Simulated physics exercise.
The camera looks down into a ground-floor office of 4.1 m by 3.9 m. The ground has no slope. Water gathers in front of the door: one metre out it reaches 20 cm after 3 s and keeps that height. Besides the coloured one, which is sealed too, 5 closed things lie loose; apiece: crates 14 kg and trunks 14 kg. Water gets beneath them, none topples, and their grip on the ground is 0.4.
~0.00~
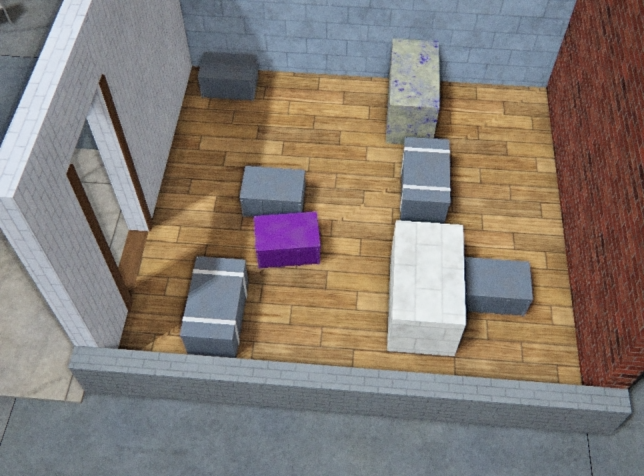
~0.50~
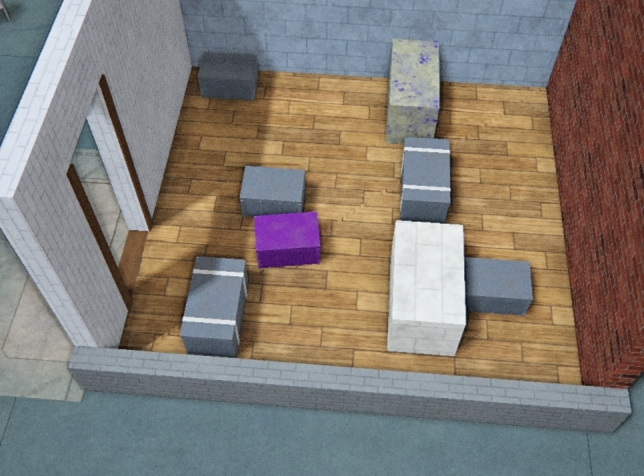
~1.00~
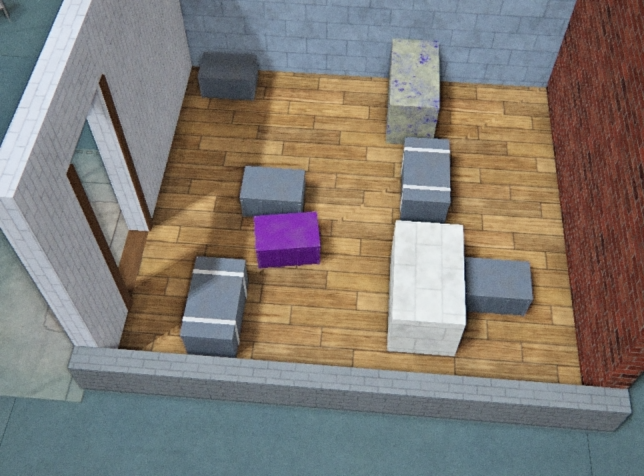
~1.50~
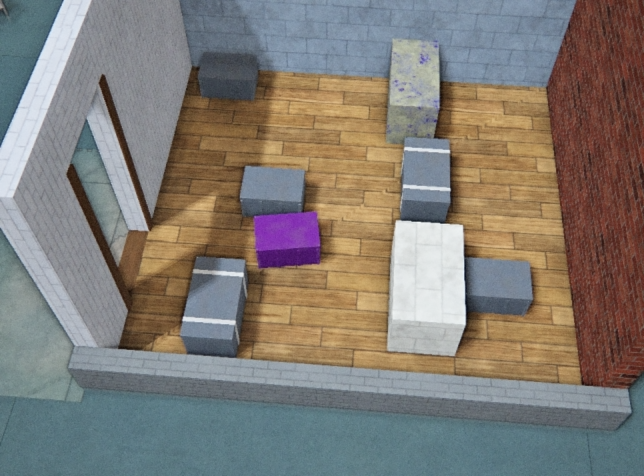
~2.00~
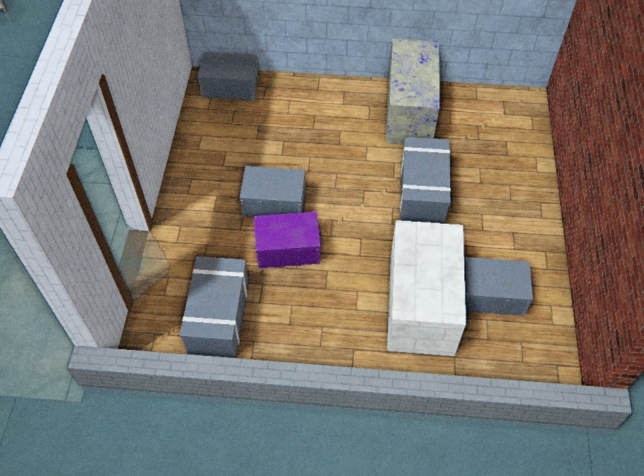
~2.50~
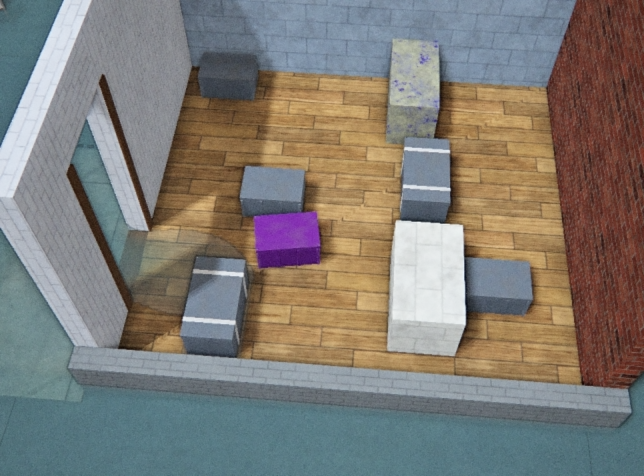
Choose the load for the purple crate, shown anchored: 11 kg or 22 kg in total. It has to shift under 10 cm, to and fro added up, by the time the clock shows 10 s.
I expect that neither load is enough.
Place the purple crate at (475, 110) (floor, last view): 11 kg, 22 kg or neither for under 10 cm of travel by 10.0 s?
It takes the larger.
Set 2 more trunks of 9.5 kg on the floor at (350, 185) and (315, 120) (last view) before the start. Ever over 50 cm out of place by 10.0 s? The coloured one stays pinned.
In turn: Past it, under.
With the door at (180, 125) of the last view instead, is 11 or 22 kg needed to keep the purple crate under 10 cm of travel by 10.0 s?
In that case the smaller load will do.
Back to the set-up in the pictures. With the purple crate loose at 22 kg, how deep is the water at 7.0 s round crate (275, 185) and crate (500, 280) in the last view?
About 4 and 1 cm.
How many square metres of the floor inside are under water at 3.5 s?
Some 3.0 m2.
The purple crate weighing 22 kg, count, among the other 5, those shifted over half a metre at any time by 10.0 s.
That makes 3.
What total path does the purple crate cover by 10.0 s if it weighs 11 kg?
Some 300 cm in all.
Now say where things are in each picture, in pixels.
In the first frame, the purple crate at (287, 231), on the bottom; water covers 0.0 m2; 0 of 6 have shifted.
In the second frame, the purple crate at (287, 231), on the bottom; water covers 0.0 m2; 0 of 6 have shifted.
In the third frame, the purple crate at (287, 231), on the bottom; water covers 0.0 m2; 0 of 6 have shifted.
In the fourth frame, the purple crate at (287, 231), on the bottom; water covers 0.0 m2; 0 of 6 have shifted.
In the fifth frame, the purple crate at (287, 231), on the bottom; water covers 0.1 m2; 0 of 6 have shifted.
In the sixth frame, the purple crate at (287, 231) rests on the ground; water covers 0.7 m2; 0 of 6 have shifted.
After 3.5 s the purple crate would be 19 cm from its start with 11 kg and 1 cm from its start with 22 kg; 5 cm of water round it then.
After 4.5 s the purple crate would be 65 cm from its start with 11 kg and 24 cm from its start with 22 kg; 5 cm of water round it then.
After 7.0 s the purple crate would be 156 cm from its start with 11 kg and 27 cm from its start with 22 kg; 7 cm of water round it then.
After 10.0 s the purple crate would be 258 cm from its start with 11 kg and 61 cm from its start with 22 kg; 8 cm of water round it then.
